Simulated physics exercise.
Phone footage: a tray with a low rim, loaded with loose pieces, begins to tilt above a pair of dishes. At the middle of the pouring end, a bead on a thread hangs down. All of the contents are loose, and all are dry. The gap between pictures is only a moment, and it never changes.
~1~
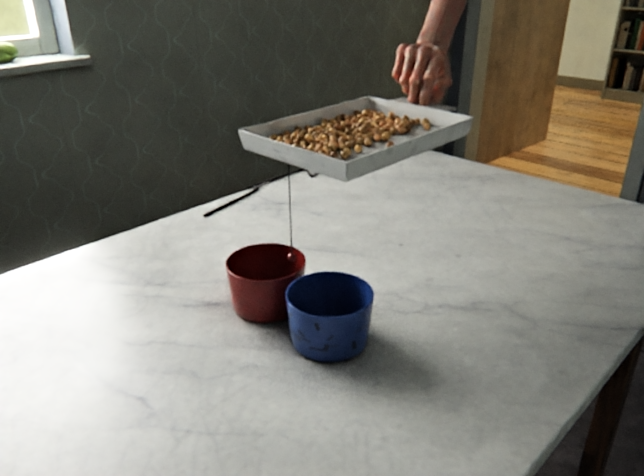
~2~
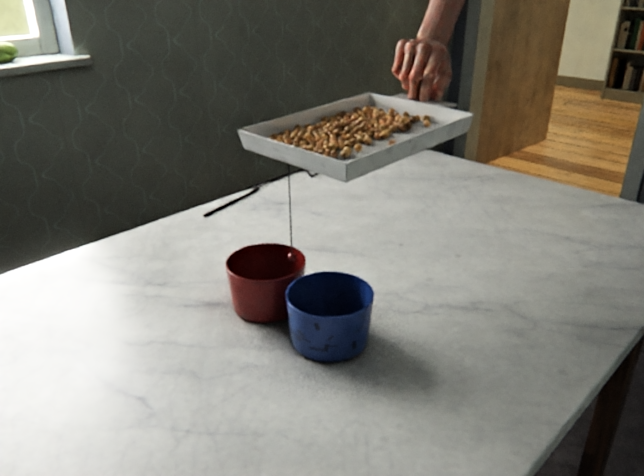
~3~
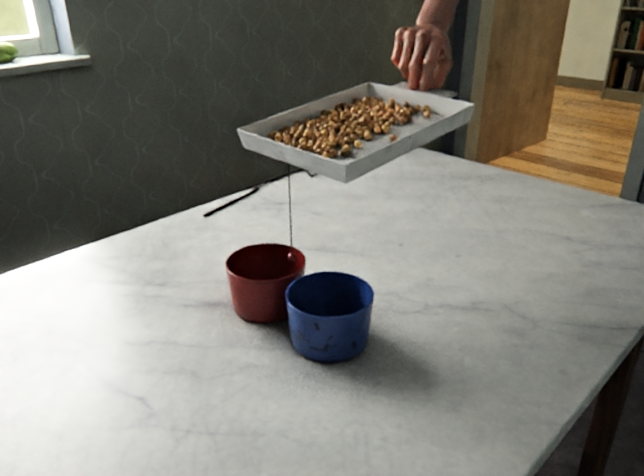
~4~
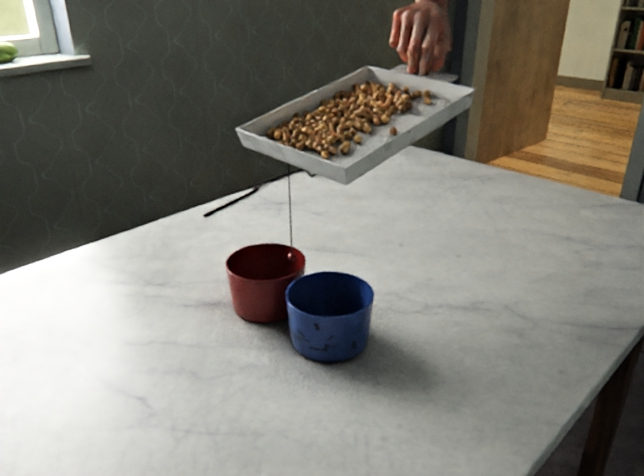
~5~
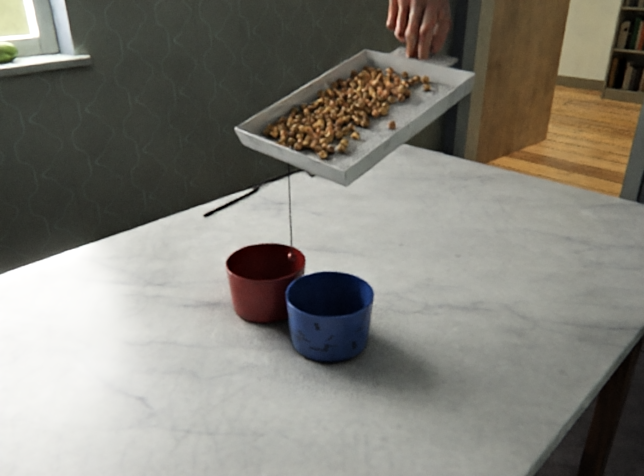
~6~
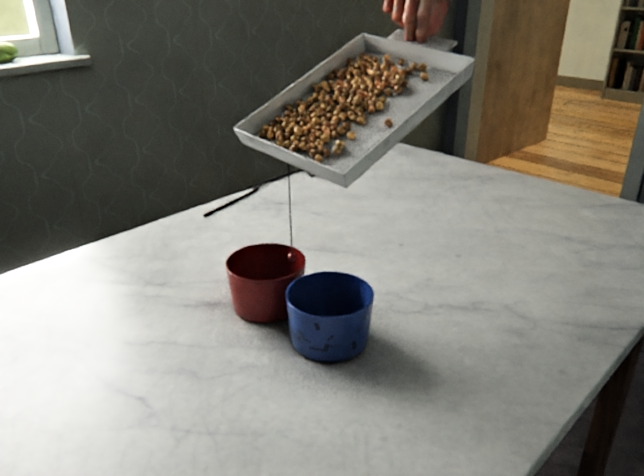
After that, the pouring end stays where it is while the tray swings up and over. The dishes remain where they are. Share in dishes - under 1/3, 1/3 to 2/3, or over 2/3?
Landed: A third through two thirds.
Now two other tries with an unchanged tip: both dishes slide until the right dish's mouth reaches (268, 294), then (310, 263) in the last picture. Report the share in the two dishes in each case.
About 50% on the first try and 0% on the second.
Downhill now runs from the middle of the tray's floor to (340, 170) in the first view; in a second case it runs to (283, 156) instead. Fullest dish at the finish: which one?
Case 1 - the one at right; case 2 - the one at left.
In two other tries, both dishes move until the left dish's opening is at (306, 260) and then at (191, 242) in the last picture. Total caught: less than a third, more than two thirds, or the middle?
Under a third, then below one third.
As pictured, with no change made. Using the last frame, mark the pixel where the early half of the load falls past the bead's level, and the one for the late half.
Earlier half at (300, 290), later half at (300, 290).
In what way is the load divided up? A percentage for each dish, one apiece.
Left dish about 0 per cent, right dish about 40 per cent.
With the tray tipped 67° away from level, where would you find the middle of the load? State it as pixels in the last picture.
Somewhere around pixel (309, 153) in the last picture.
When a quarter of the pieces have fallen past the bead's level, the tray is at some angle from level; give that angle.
That happens at close to 95 degrees.
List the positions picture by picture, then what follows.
The first frame shows corners of the pouring end (243, 130) and (347, 161), level; middle of the load (350, 133), round wooden beads; left dish (236, 294); right dish (299, 330); bead on its thread (292, 258).
The second frame shows corners of the pouring end (243, 130) and (346, 161), level; middle of the load (350, 132).
The third frame shows corners of the pouring end (242, 129) and (346, 163), tipped barely, lowest at the right corner; middle of the load (349, 126).
The fourth frame shows corners of the pouring end (240, 128) and (345, 165), tipped a little, lowest at the right corner; middle of the load (349, 117).
The fifth frame shows corners of the pouring end (239, 128) and (344, 168), tipped clearly, lowest at the right corner; middle of the load (347, 110).
The sixth frame shows corners of the pouring end (238, 127) and (343, 171), tipped clearly, lowest at the right corner; middle of the load (343, 105), almost all on the move; left dish (236, 294); right dish (299, 330).
Just after the last frame, tray tipped steeply; the larger part on the tray; about a tenth in the air.
A moment on, tray tipped past a quarter turn; roughly a quarter on the tray; roughly a quarter in the right dish; roughly a third outside both; roughly a quarter in the air.
Further on, tray tipped past a quarter turn; roughly half in the right dish; roughly half outside both.
When it is over, tray tipped past a quarter turn; roughly half in the right dish; not one in the left dish; roughly half outside both.
